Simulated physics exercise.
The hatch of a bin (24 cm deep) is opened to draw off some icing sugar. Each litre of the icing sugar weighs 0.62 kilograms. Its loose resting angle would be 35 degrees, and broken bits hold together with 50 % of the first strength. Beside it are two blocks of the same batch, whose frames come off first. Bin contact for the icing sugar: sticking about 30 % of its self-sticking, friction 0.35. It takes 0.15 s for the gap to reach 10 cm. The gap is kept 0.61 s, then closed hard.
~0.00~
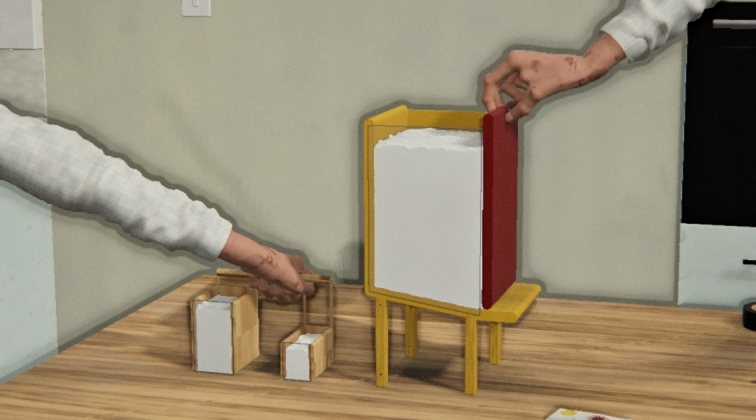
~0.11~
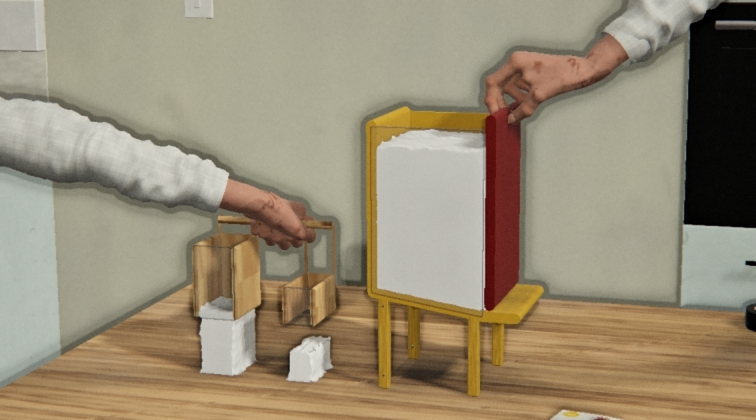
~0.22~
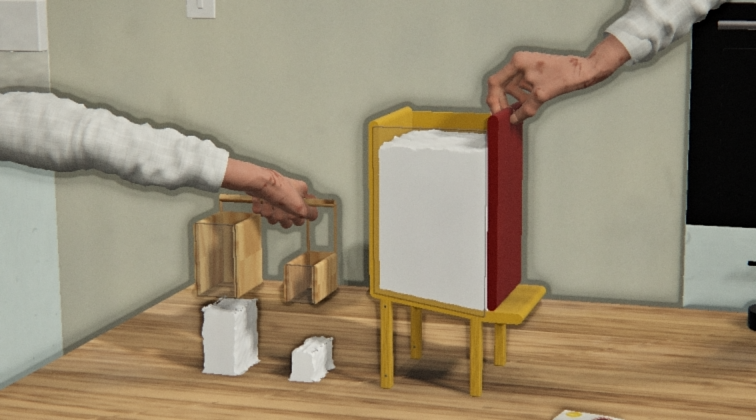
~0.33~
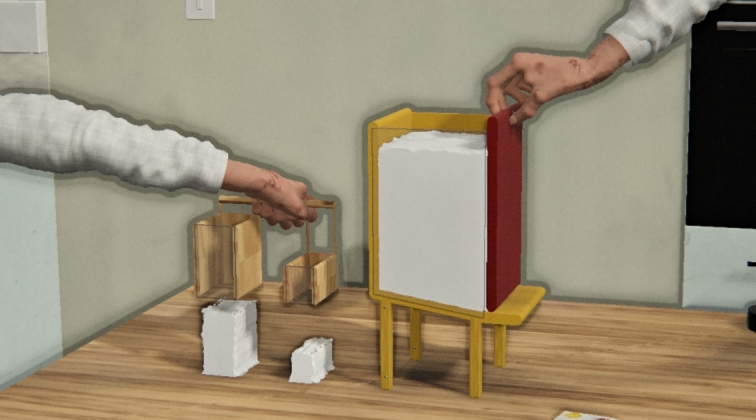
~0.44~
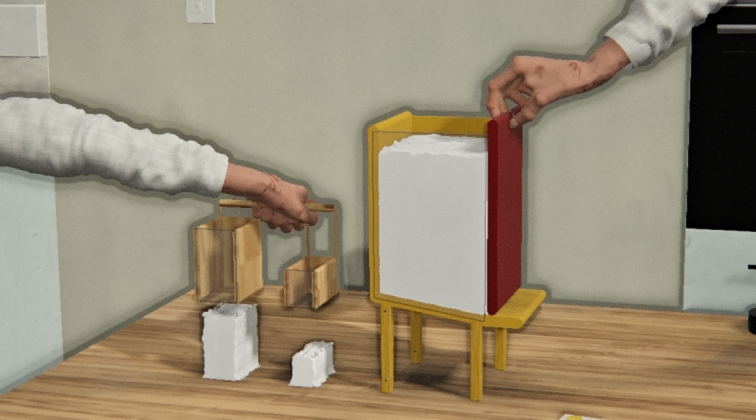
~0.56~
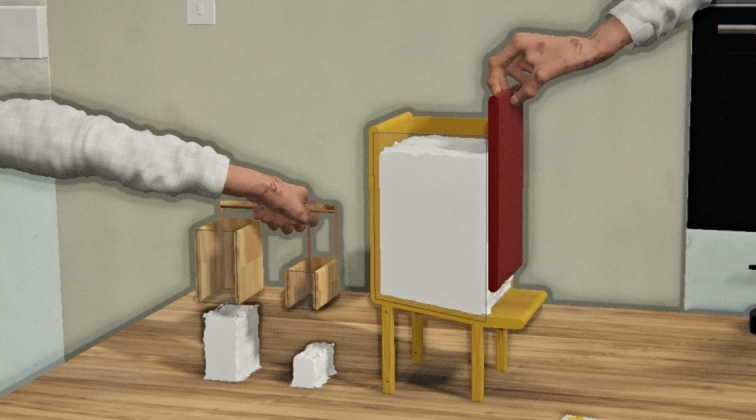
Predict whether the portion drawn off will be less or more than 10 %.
It will be less.
After 0.75 s, the hatch is 10 cm open and 0 % is out.
After 0.97 s, the hatch is 10 cm open and 0 % is out.
After 1.19 s, the hatch is 10 cm open and 0 % is out.
After 1.42 s, the hatch is 2.4 cm open and 0 % is out.
After 1.67 s, at the end, the hatch is shut and 1 % is out.
